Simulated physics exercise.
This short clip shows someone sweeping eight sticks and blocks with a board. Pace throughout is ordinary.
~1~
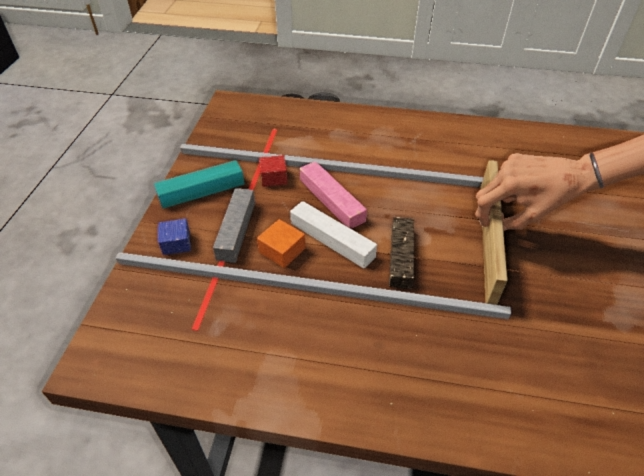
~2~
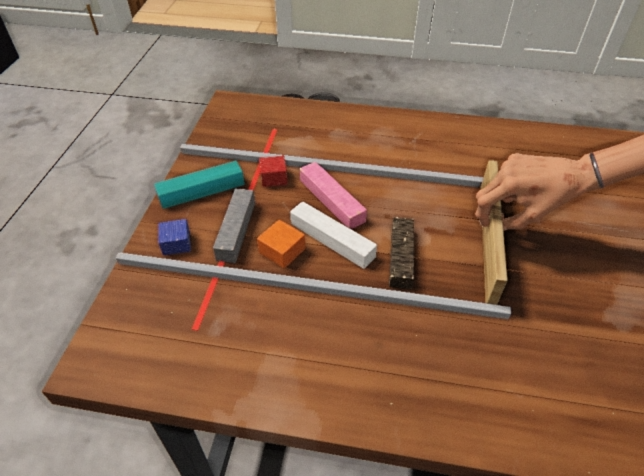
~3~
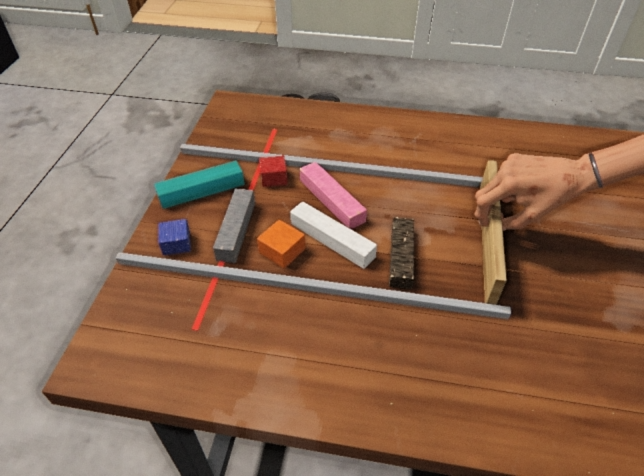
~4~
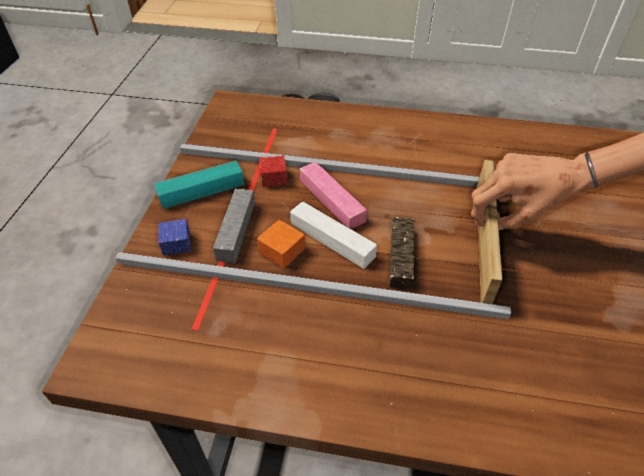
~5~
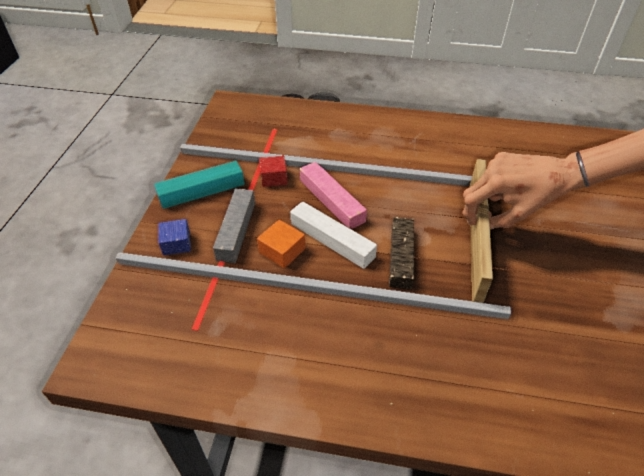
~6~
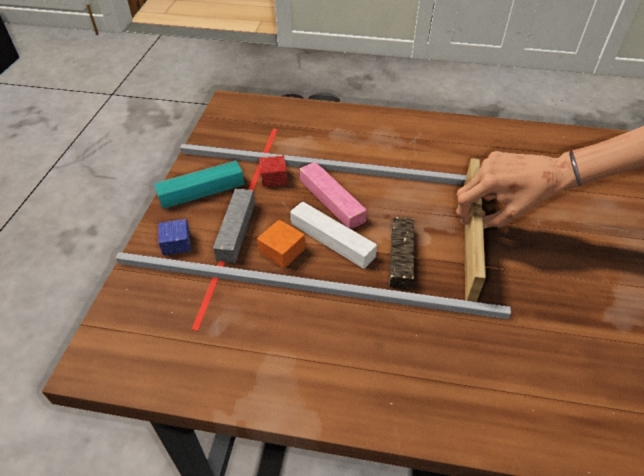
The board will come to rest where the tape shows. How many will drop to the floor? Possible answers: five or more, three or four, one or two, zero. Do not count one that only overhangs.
Looks like just one or two of them go over the edge.
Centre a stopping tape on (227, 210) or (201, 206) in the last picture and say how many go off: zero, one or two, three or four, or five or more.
One to two; either three or four.
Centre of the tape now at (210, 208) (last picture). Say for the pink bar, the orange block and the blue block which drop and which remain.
The pink bar stays put, the orange block stays put, and the blue block topples off.
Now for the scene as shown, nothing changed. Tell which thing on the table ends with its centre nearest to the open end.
Grey bar.
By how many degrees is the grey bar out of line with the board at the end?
Somewhere near 10 degrees, I'd say.
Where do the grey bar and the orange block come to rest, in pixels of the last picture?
Final spots - grey bar (156, 214), orange block (170, 241).
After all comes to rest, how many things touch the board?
That comes to 1.
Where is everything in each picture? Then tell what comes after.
The first picture shows turquoise stick (200, 184); blue block (175, 237); grey bar (235, 224); board (492, 228); tape (242, 212).
The second picture shows blue block (175, 237); orange block (282, 244).
The third picture shows grey bar (235, 224); black bar (402, 252).
The fourth picture shows turquoise stick (200, 184); pink bar (332, 194).
The fifth picture shows blue block (175, 237); white bar (332, 234).
The sixth picture shows turquoise stick (200, 184); blue block (175, 237); grey bar (235, 224); board (473, 226); tape (242, 212).
A little later, none off yet; turquoise stick at rest near (200, 184); blue block at rest near (175, 237); grey bar at rest near (235, 224).
When it is over, the number that fall off is one or two; down, blue block and turquoise stick.
